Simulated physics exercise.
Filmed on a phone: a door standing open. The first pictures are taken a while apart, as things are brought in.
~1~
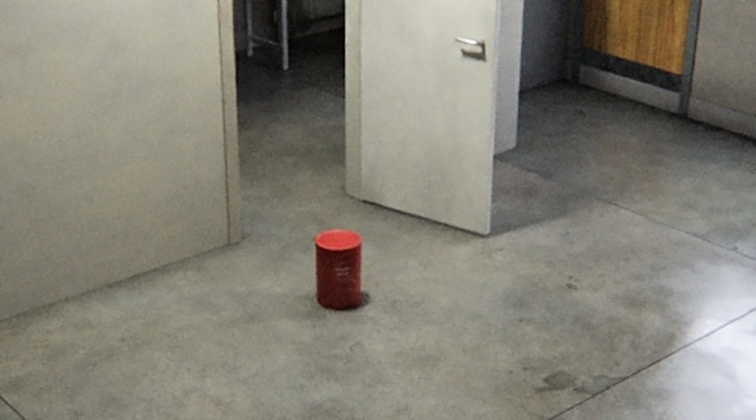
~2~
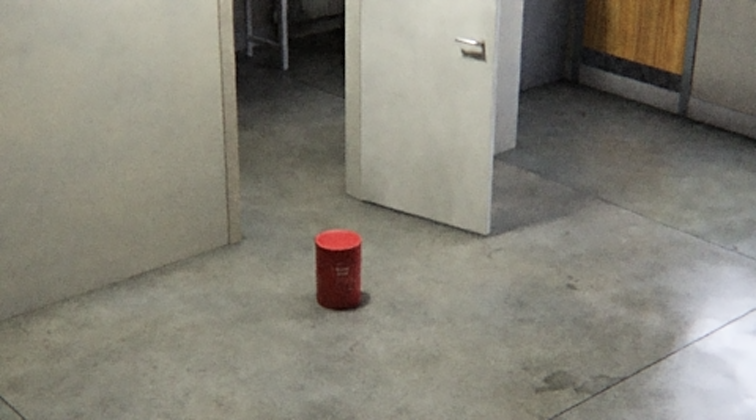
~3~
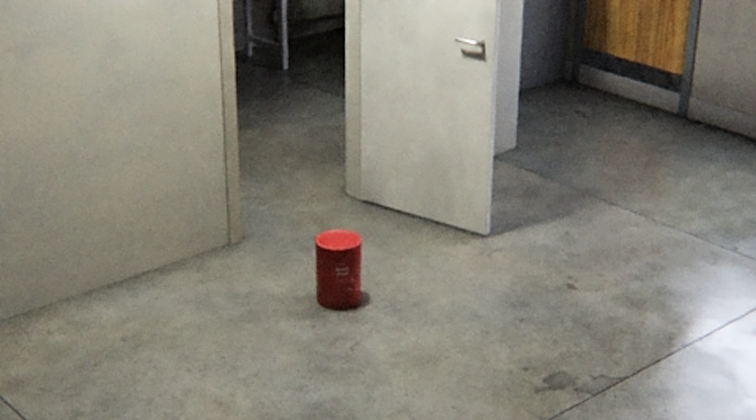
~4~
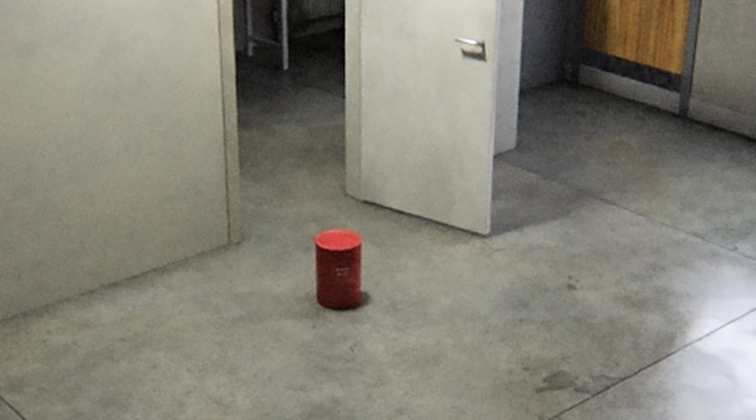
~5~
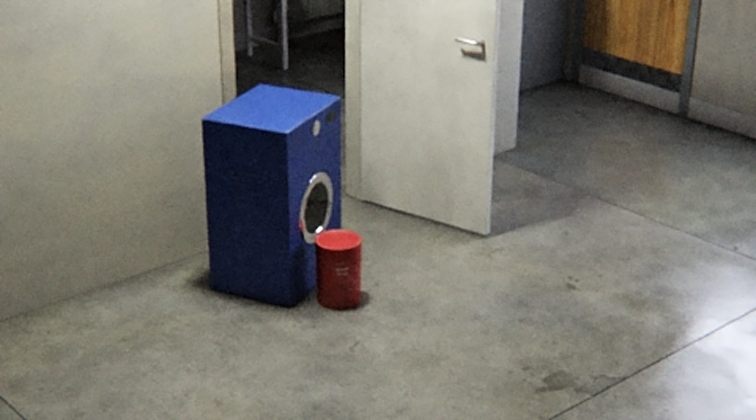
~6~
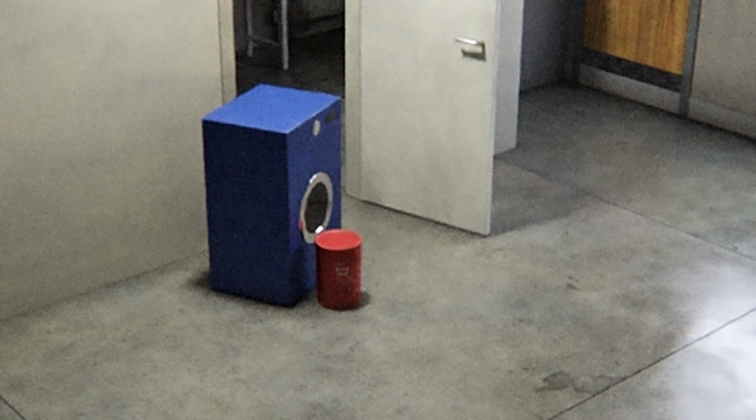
Nothing moves at first: a red pail sits alone on a gray concrete floor in front of a white door standing wide open. Then a blue appliance with a round window appears just left of the pail, near the wall, and everything stays still.
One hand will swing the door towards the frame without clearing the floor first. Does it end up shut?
Here the door stops short.
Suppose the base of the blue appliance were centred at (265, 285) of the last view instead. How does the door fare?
Then it closes.
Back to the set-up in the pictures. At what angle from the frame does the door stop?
Some 45° open.
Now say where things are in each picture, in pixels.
In the first frame, door wide open and still; red pail (339, 270).
In the second frame, door wide open and still; red pail (339, 270).
In the third frame, door wide open and still; red pail (339, 270).
In the fourth frame, door wide open and still; red pail (339, 270).
In the fifth frame, door wide open and still; red pail (339, 270).
In the sixth frame, door wide open and still; blue appliance (275, 193); red pail (339, 270).
Then, 0.60 s on from there, door 89° open.
Then, 0.90 s on from there, door 72° open.
Then, 1.30 s on from there, door 47° open.
In the end, door 43° open; both unmoved. At the end, from the last picture's camera, blue appliance near (273, 194).
